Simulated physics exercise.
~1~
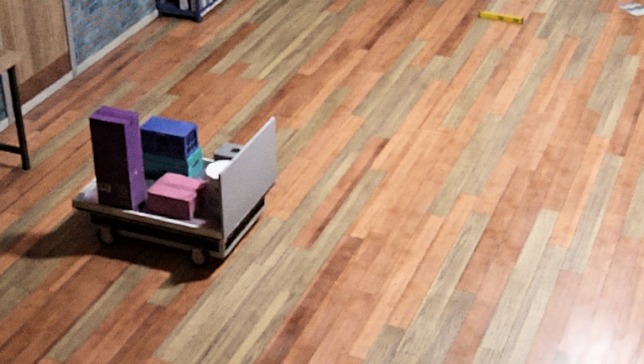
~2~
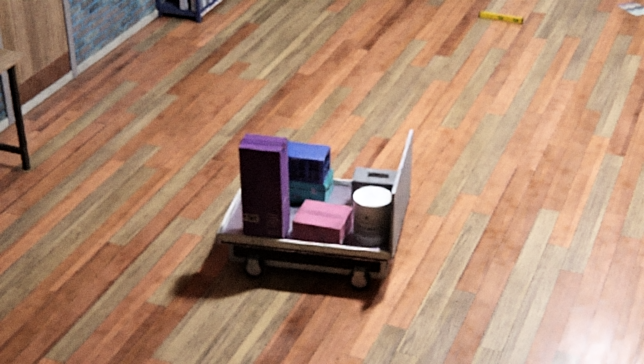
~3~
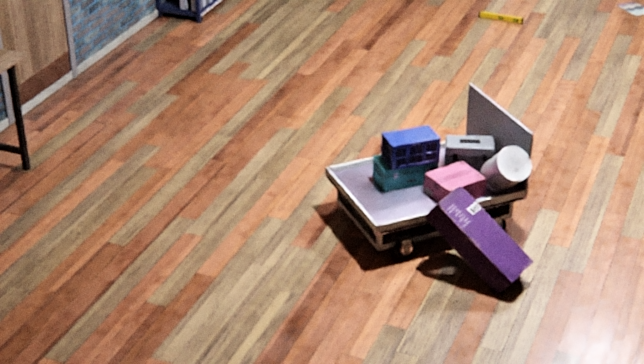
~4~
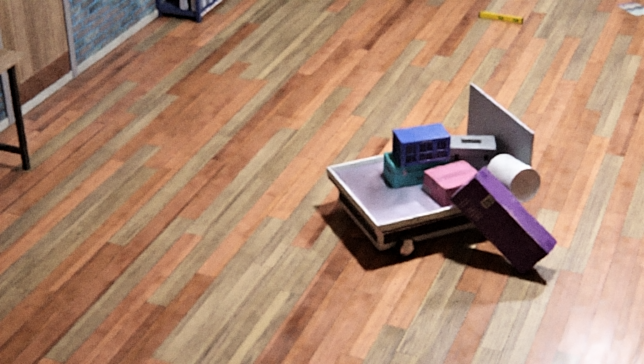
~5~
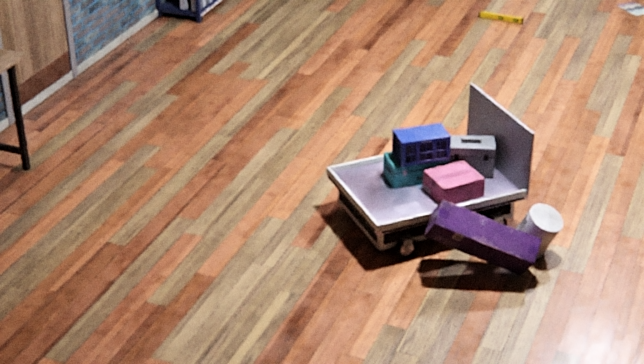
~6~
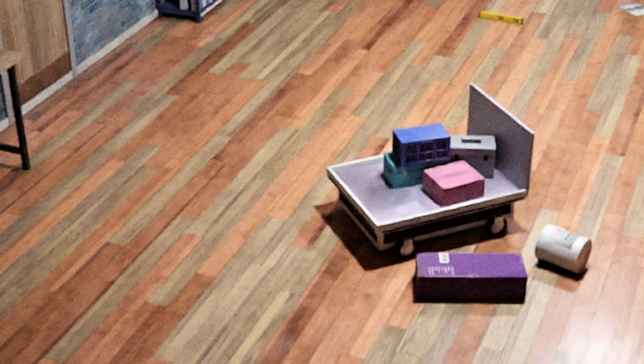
Flat cart carrying boxes rolling right across a wooden floor, turning and stopping as a purple box and white pail tumble off.
